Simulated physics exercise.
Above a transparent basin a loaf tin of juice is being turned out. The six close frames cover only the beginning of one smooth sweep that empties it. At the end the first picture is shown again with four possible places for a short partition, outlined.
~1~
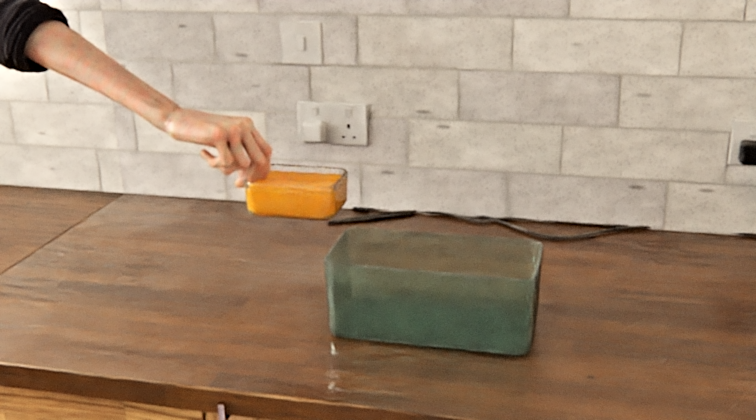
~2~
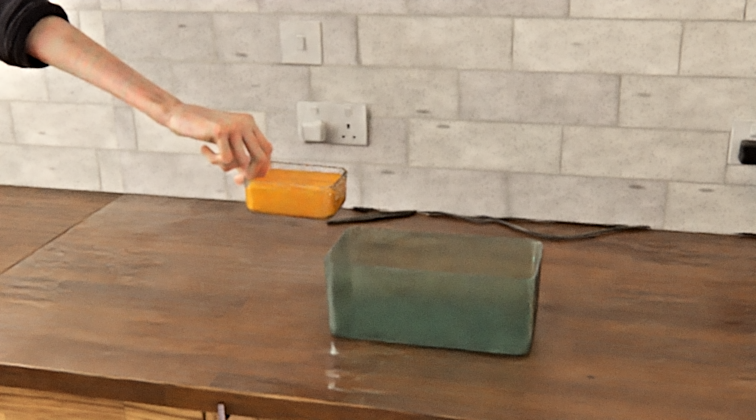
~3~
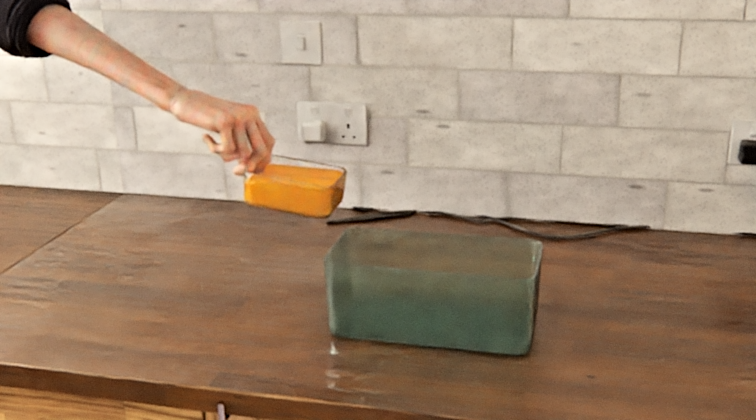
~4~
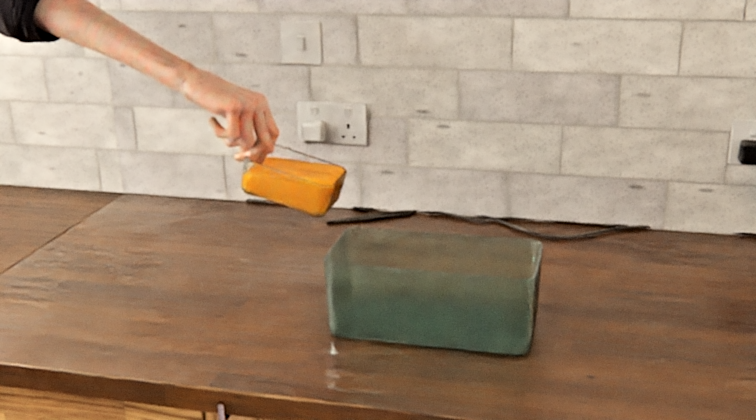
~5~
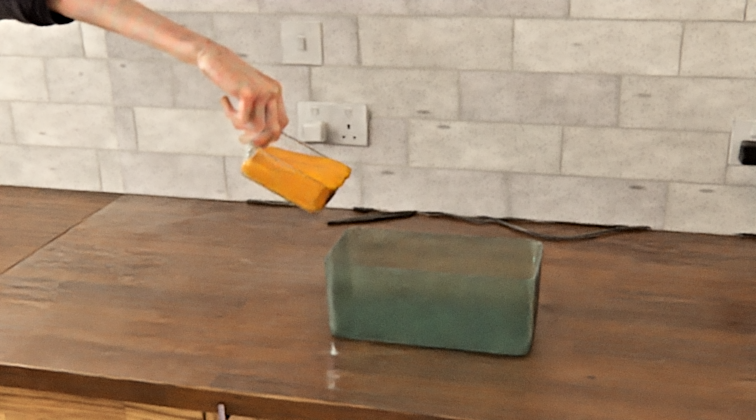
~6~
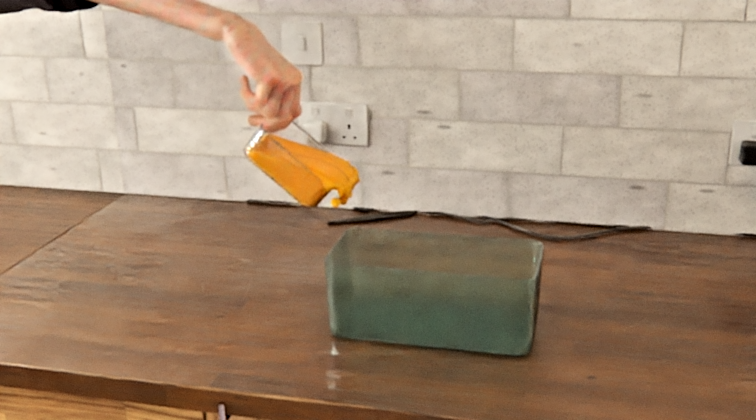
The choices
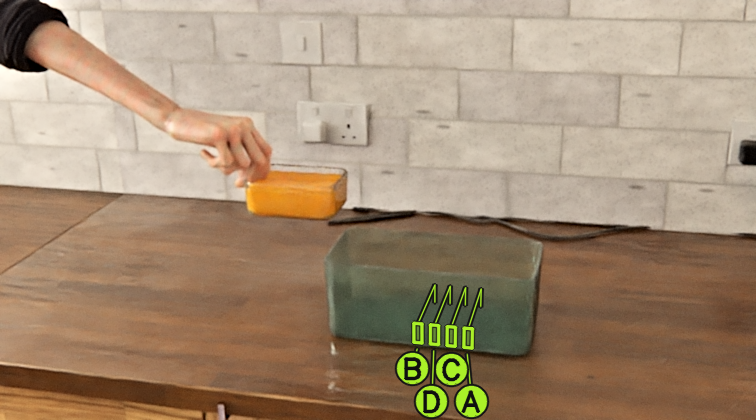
The clip opens with a hand holding a small clear container of orange juice level, above and left of a greenish transparent basin on a wooden counter. The hand rises slightly and tilts the container steadily to the right, and the juice slides toward the lower end and begins curling over the lip.
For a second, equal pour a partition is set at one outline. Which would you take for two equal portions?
Use position B.
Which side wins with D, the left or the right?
More ends on the left.
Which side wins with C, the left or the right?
The left side.
On the marked copy, A at (467, 353); B at (417, 348); C at (450, 352); D at (433, 350).
With A, about 79 % ends left of the wall and 17 % right of it; 4 % is lost outside.
With B, about 55 % ends left of the wall and 43 % right of it.
With C, about 79 % ends left of the wall and 16 % right of it; 5 % is lost outside.
With D, about 71 % ends left of the wall and 25 % right of it; 5 % is lost outside.
